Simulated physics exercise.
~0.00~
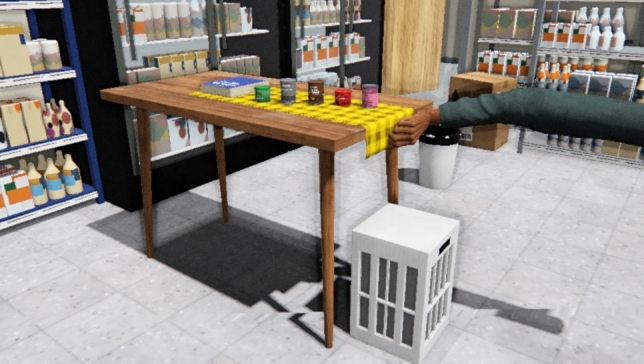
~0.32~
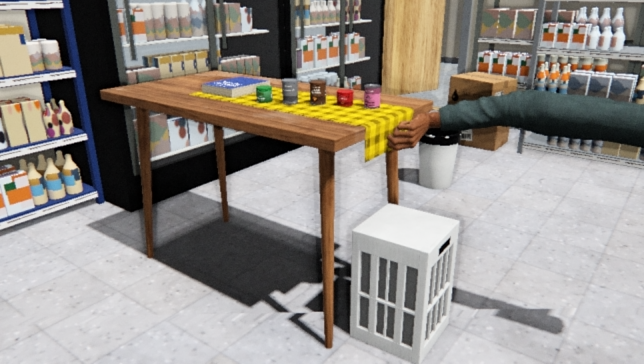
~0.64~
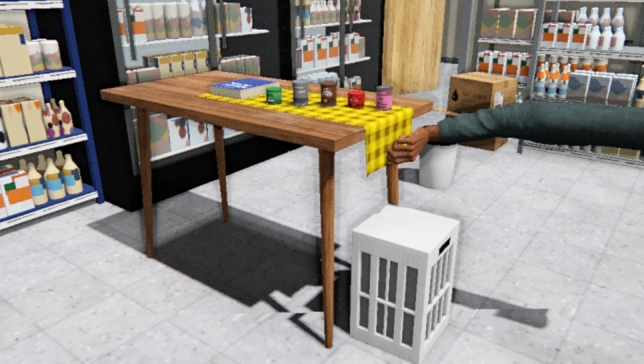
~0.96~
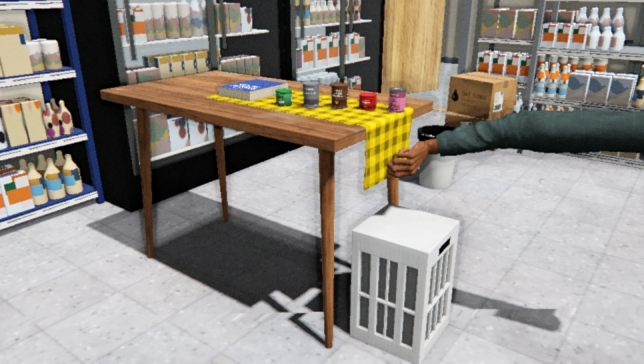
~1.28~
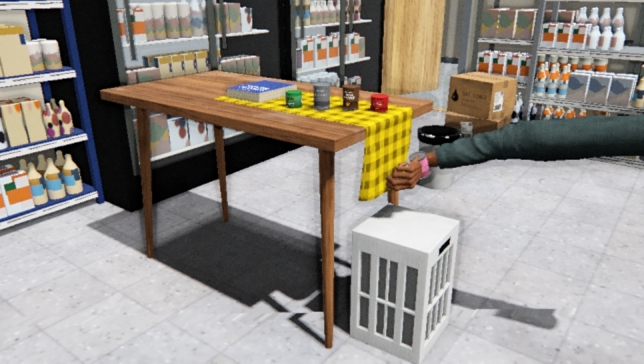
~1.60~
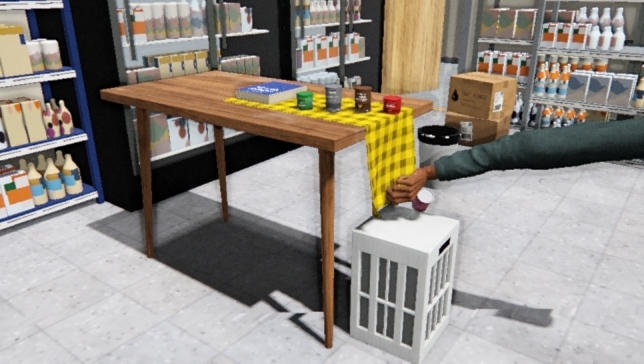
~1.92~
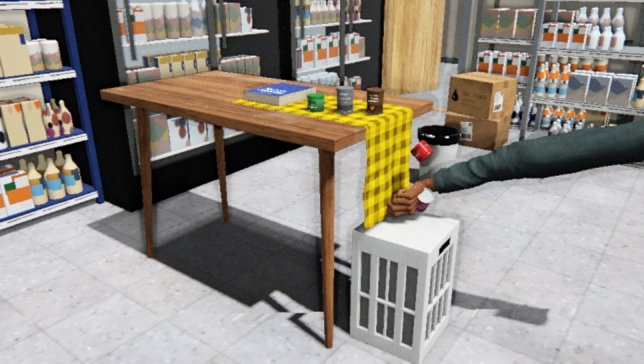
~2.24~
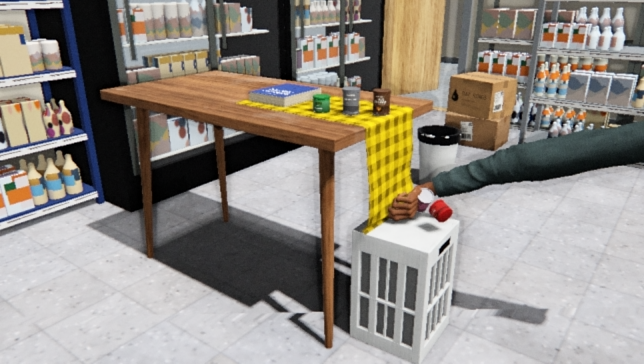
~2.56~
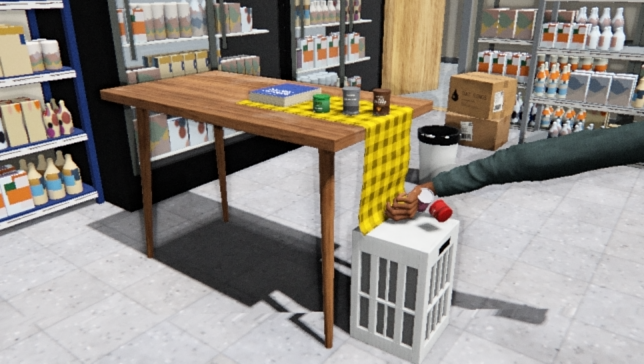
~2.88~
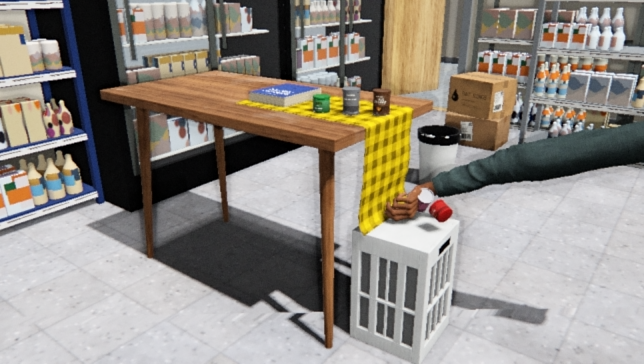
A bright yellow checked cloth hangs over the right end of a wooden table in a shop aisle, seen from slightly above, with a white crate on the floor below. A blue book and green, grey, brown, red and pink containers stand along the cloth. A hand reaching in from the right slowly draws the cloth down, carrying them toward the edge. The pink can drops off first, then the red pot tumbles after it. The pull stops with the hem at the crate, the two fallen things by the hand and the others still on the table.
